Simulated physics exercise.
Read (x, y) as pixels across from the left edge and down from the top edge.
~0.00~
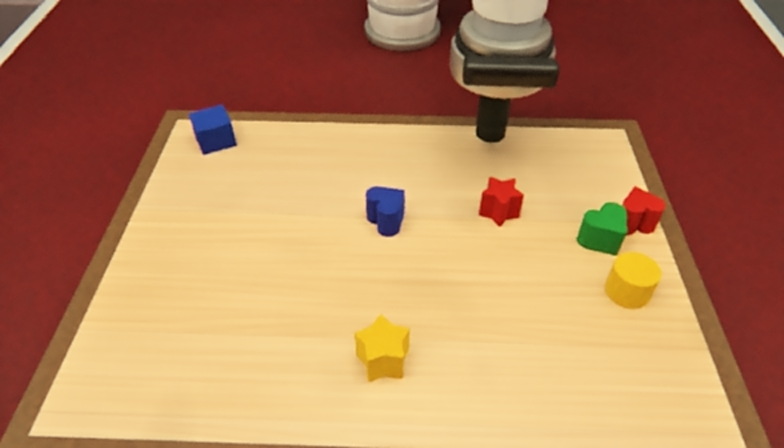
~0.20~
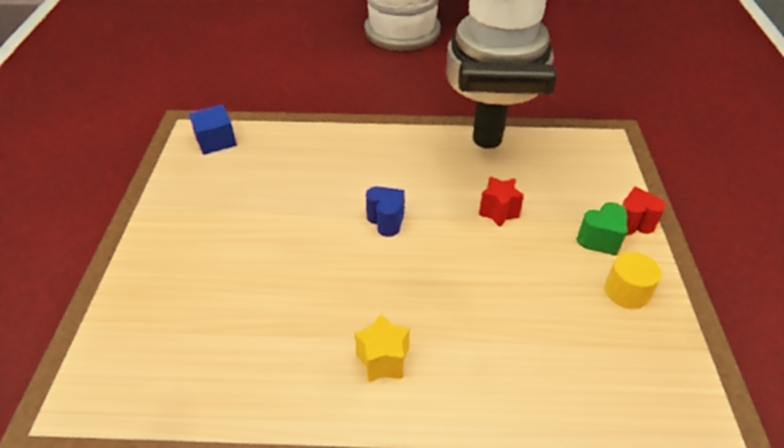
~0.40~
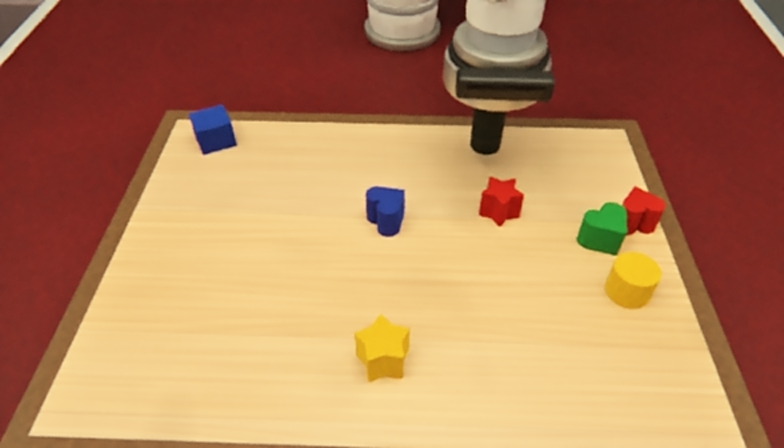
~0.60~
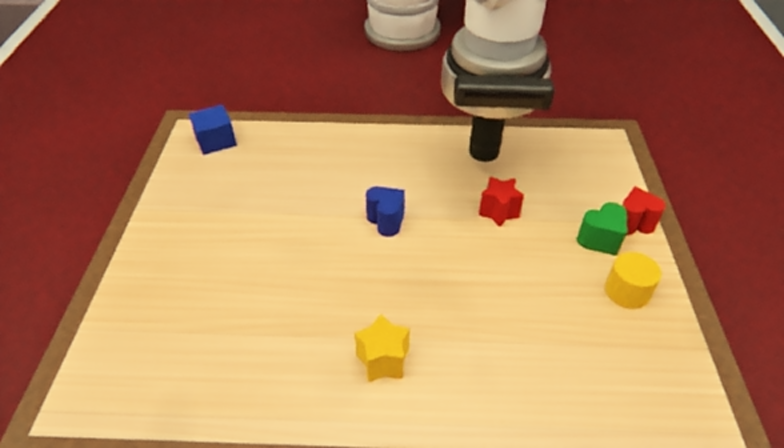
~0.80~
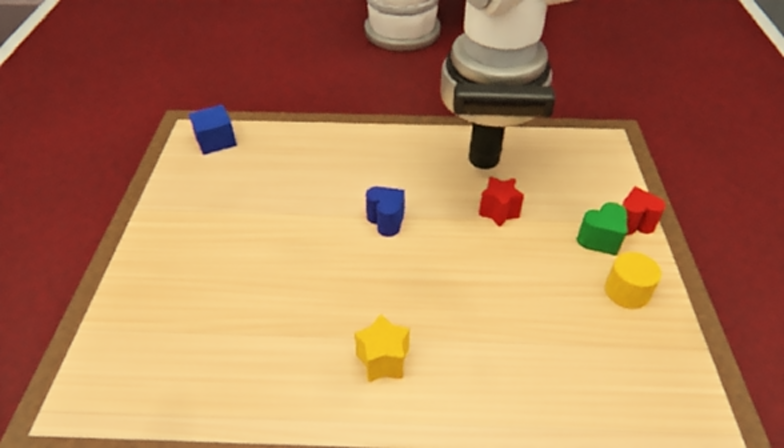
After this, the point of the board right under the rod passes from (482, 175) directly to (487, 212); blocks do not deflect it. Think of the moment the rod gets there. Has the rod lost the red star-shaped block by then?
The answer is no.
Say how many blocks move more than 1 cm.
The number will come to 1.
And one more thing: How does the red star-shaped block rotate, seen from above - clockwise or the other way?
Seen from above, its turn is counter-clockwise.
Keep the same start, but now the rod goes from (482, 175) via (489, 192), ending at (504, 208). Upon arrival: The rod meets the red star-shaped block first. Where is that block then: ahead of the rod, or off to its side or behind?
That block remains ahead.
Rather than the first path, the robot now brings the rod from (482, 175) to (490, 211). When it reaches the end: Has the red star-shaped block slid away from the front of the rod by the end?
I believe not.
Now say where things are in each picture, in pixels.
Rod's lower end at (490, 135); red star-shaped block at (503, 189), in the first picture.
Rod at (487, 140); blocks still, in the second picture.
Rod at (485, 147); blocks still, in the third picture.
Rod at (484, 153); blocks still, in the fourth picture.
Rod at (484, 160); red star-shaped block at (503, 189), in the fifth picture.
On the path given first. Halfway along, rod at (487, 179); red star-shaped block at (506, 193).
At the end, rod at (490, 198); red star-shaped block at (515, 206), turned 45° anticlockwise.
